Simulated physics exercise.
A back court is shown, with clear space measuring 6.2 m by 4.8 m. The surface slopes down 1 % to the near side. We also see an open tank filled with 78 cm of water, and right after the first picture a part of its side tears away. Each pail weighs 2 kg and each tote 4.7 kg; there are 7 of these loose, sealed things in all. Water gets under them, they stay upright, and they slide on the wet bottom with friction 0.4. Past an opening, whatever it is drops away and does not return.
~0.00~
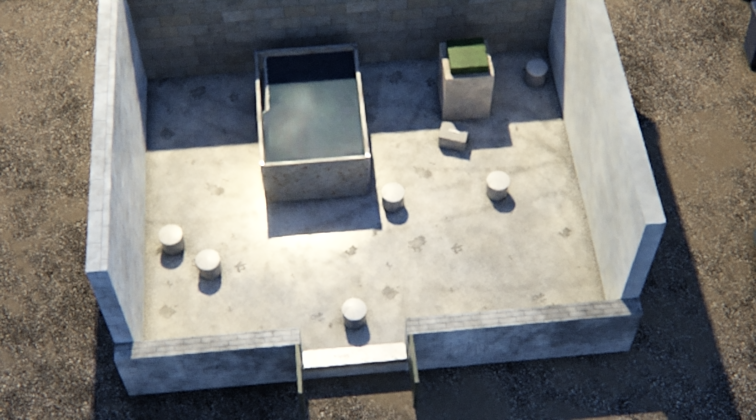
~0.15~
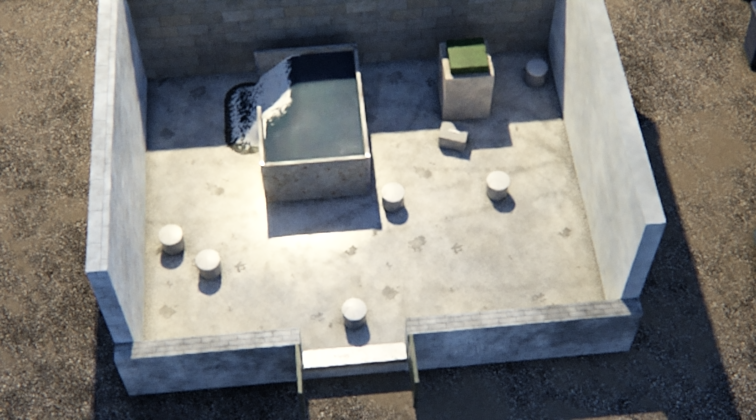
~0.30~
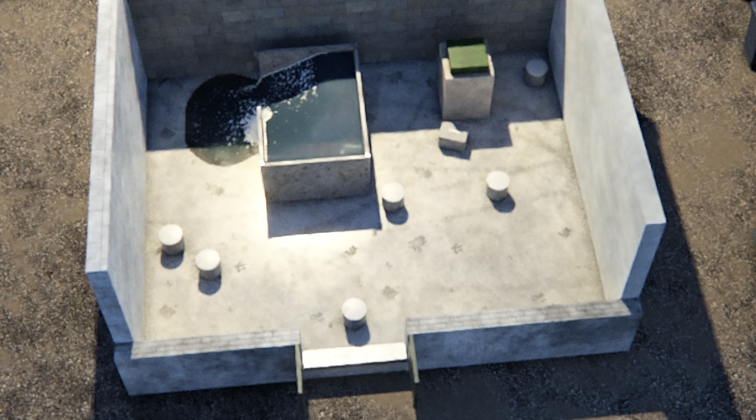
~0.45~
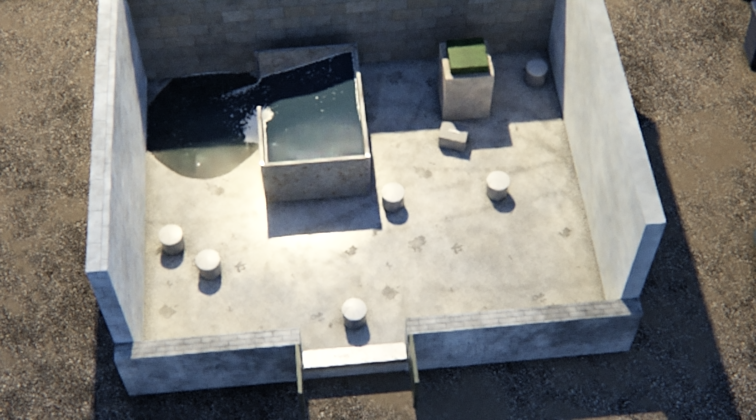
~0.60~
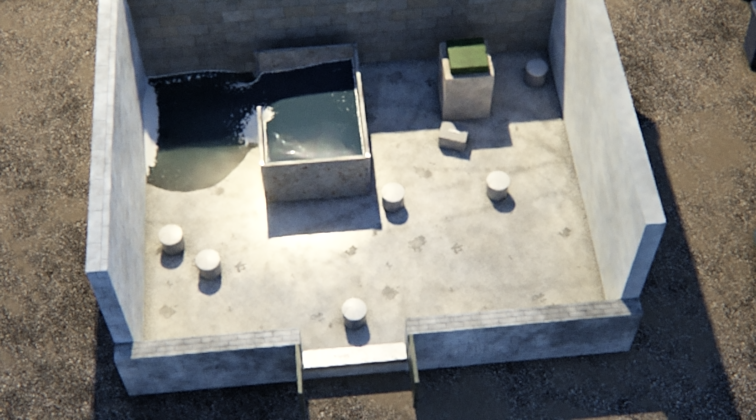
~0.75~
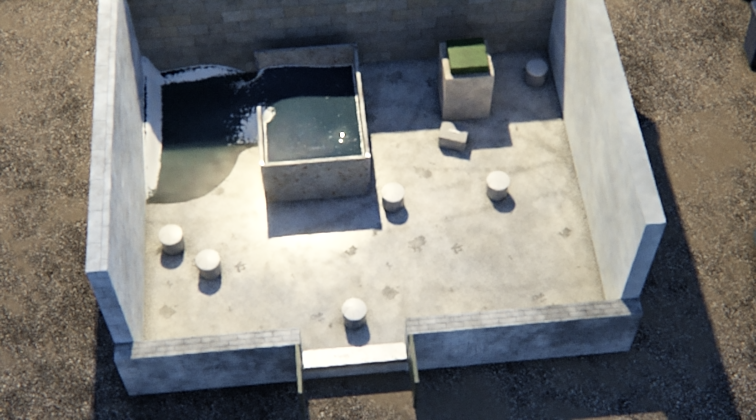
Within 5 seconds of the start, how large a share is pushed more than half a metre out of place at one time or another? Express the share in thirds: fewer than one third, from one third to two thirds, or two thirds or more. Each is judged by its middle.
From one third to two thirds.
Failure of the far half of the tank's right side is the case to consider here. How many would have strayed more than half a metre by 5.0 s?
The answer would then be 5.
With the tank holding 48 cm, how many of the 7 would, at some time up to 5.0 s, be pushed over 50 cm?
Count: 3.
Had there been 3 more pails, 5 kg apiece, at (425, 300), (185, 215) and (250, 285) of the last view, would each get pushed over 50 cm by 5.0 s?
First exceeds it, second exceeds it, third exceeds it.
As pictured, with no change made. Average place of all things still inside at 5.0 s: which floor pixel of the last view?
They're centred close to (493, 183).
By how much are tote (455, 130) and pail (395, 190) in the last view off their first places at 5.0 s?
In that order: 0 cm, 0 cm.
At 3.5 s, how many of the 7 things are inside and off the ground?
I get 2.
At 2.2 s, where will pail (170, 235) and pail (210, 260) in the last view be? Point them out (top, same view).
Approx. (218, 320); approx. (254, 305).
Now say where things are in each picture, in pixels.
In the first frame, a pail at (393, 192) rests on the ground; a pail at (498, 180) rests on the ground; water covers 2.8 m2; 0 of 7 have shifted.
In the second frame, a pail at (393, 192) rests on the ground; a pail at (498, 180), on the bottom; water covers 3.4 m2; 0 of 7 have shifted.
In the third frame, a pail at (393, 192) rests on the ground; a pail at (498, 180) rests on the ground; 4.4 m2 under water; 0 of 7 have shifted.
In the fourth frame, a pail at (393, 192) rests on the ground; a pail at (498, 180), on the bottom; 5.5 m2 under water; 0 of 7 have shifted.
In the fifth frame, a pail at (393, 192) rests on the ground; a pail at (498, 180), on the bottom; water covers 5.9 m2; 0 of 7 have shifted.
In the sixth frame, a pail at (393, 192) rests on the ground; a pail at (498, 180), on the bottom; water covers 6.1 m2; 0 of 7 have shifted.
After 1.1 s 0 of 7 are over 50 cm from their spots; 0 afloat.
After 2.2 s 2 of 7 are over 50 cm from their spots; 1 afloat.
After 3.5 s 3 of 7 are over 50 cm from their spots; 2 afloat.
After 5.0 s 4 of 7 are over 50 cm from their spots, and 4 have been at some point; 1 afloat.
